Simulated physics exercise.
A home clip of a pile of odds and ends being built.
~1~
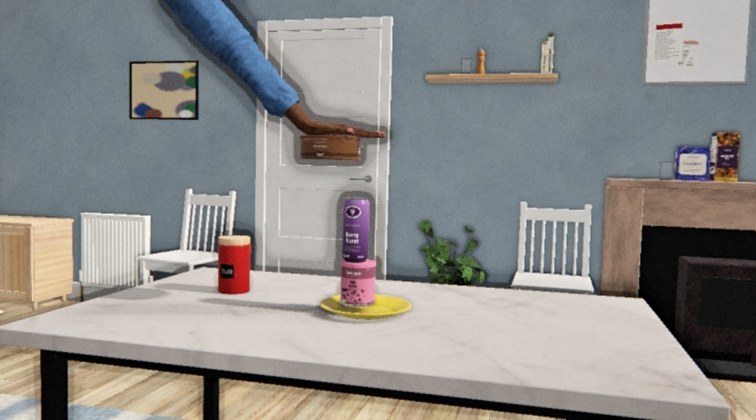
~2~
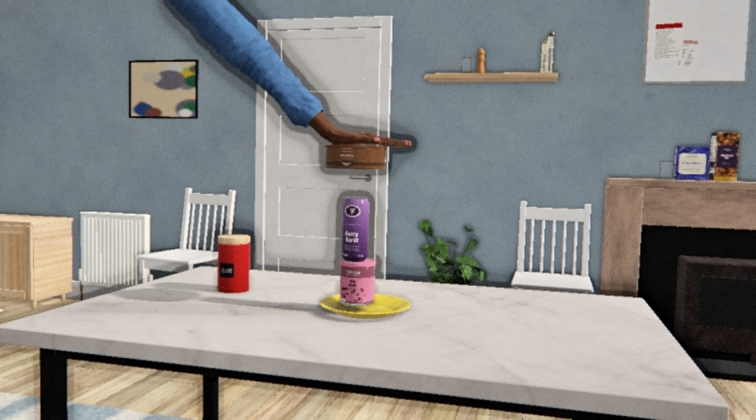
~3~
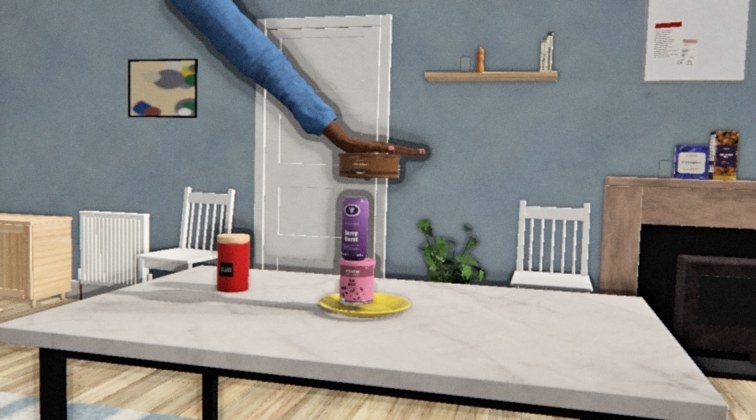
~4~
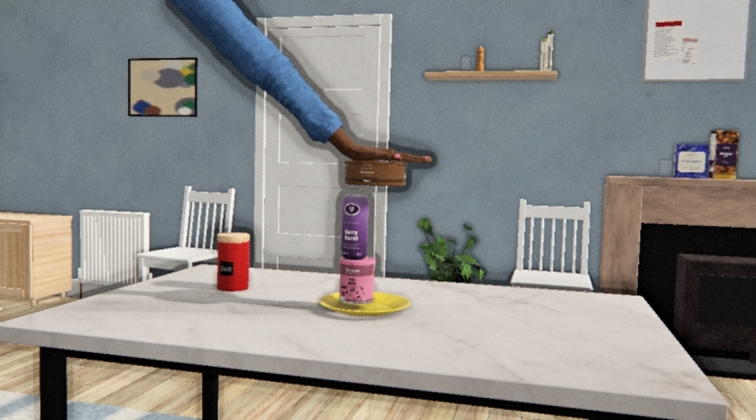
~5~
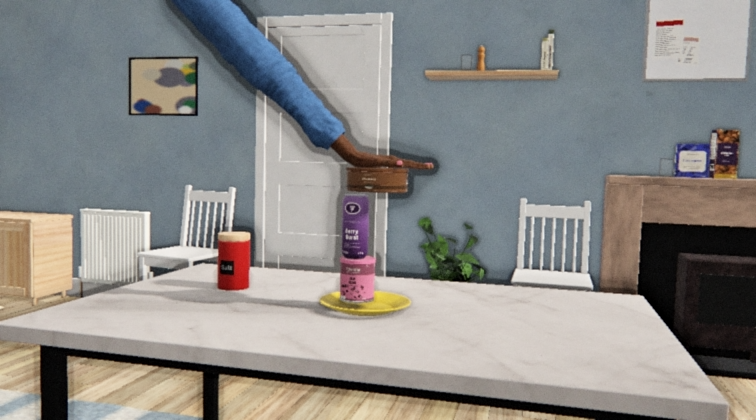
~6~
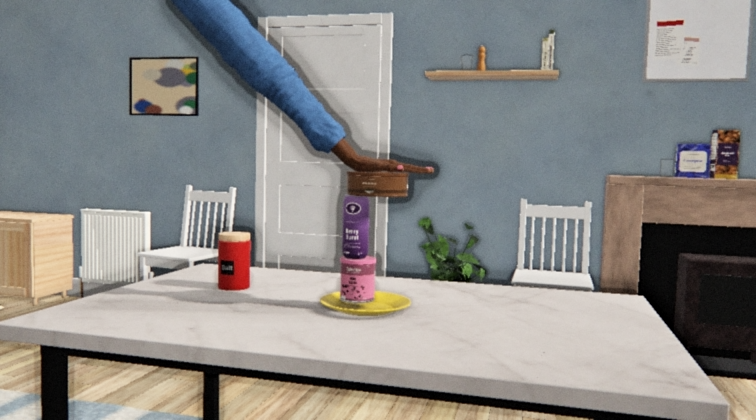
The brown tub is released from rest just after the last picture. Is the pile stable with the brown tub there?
The pile comes apart.
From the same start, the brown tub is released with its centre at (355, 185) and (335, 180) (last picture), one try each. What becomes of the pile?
First, it stays up; second, it loses its balance.
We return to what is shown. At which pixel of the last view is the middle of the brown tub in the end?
Around (392, 272).
Then, 0.40 s past the last view, brown tub now fallen.
Then, 0.50 s past the last view, things are still on the move.
Then, 0.80 s past the last view, nothing new.
Then, 2.10 s past the last view, brown tub resting near (392, 273).
Finally, fallen, brown tub; the other 4 still in place. Final places as the last picture's camera would see them, brown tub near (392, 273). The pile gives way.
